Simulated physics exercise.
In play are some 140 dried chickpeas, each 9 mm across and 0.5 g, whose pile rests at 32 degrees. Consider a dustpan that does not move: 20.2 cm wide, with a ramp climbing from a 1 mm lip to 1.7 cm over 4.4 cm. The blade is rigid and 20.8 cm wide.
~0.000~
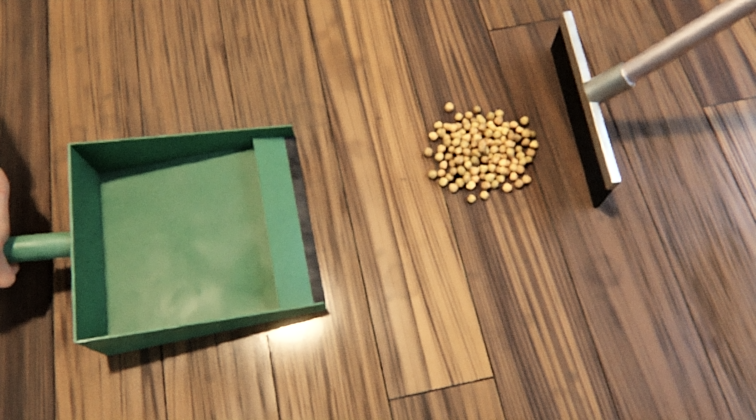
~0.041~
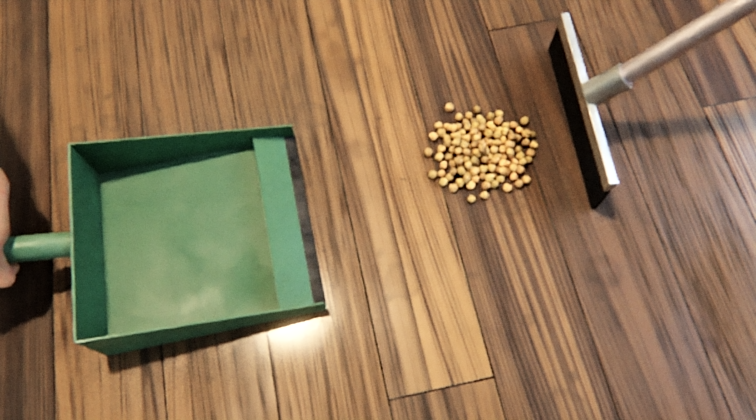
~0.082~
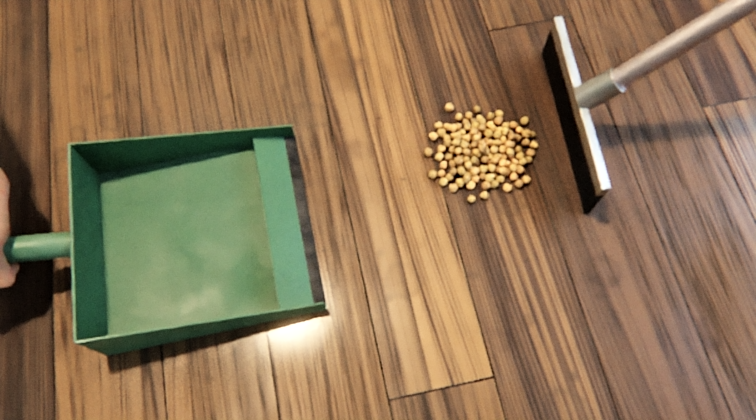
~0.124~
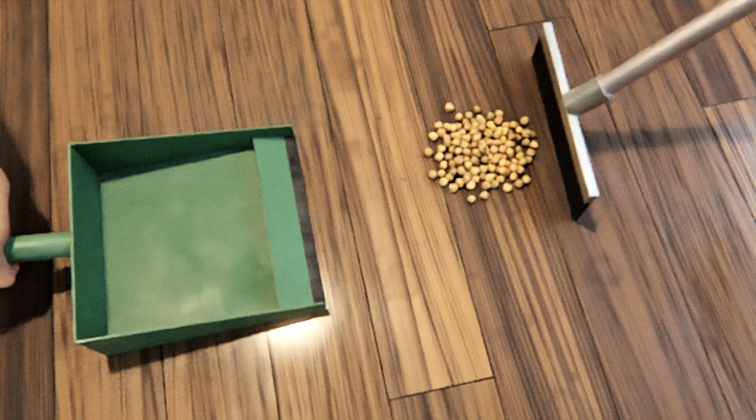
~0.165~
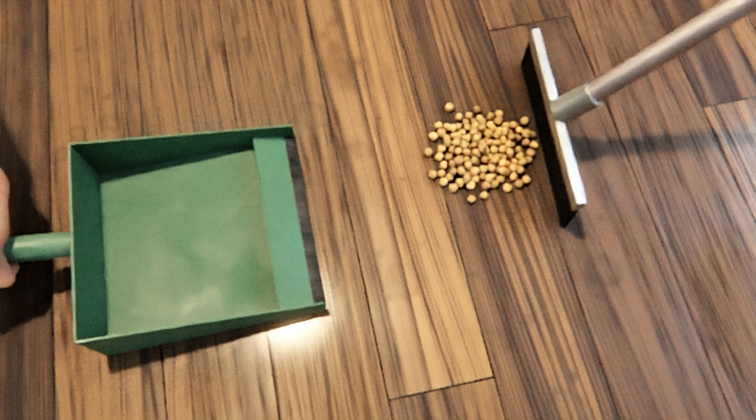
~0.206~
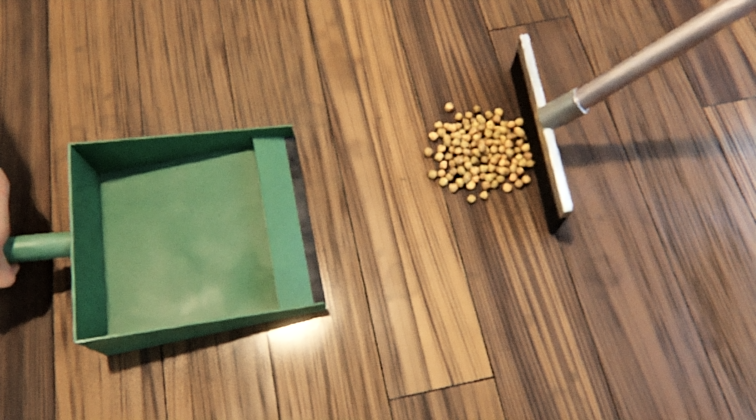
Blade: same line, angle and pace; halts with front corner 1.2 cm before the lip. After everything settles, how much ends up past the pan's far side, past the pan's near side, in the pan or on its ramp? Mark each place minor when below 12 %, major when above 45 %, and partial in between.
Past the pan's far side - minor; past the pan's near side - minor; in the pan or on its ramp - partial.
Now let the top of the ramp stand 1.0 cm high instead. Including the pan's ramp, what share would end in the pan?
With that ramp, near 30 per cent.
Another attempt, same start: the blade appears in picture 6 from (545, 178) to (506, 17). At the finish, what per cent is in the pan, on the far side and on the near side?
That ends as pan 20, far 40, and near 0.
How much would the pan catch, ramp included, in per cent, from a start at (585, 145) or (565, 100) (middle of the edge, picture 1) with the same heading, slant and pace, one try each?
Close to 20 in a hundred, then close to 35 in a hundred.
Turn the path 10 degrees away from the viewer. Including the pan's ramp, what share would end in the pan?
Pan plus ramp: Some 40 %.
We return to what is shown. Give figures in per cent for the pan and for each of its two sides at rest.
Far side - 5; near side - 0; pan - 25.
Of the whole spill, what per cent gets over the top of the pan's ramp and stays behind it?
Something like 0 per cent of the whole.
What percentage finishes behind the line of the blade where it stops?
Estimate: About 15 %.
Then, at 0.53 s, middle of the blade 14 cm from the lip; 0 % over the lip, far side 5 %, near side 0 %.
Then, at 0.74 s, middle of the blade 7 cm from the lip; 0 % over the lip, far side 5 %, near side 0 %.
After 1.07 s, middle of the blade 2 cm from the lip; 25 % over the lip, far side 5 %, near side 0 %.
In the end, at 1.4 s, far side 5 %, near side 0 %, pan 25 %, in front of the lip or behind the blade 65 %.
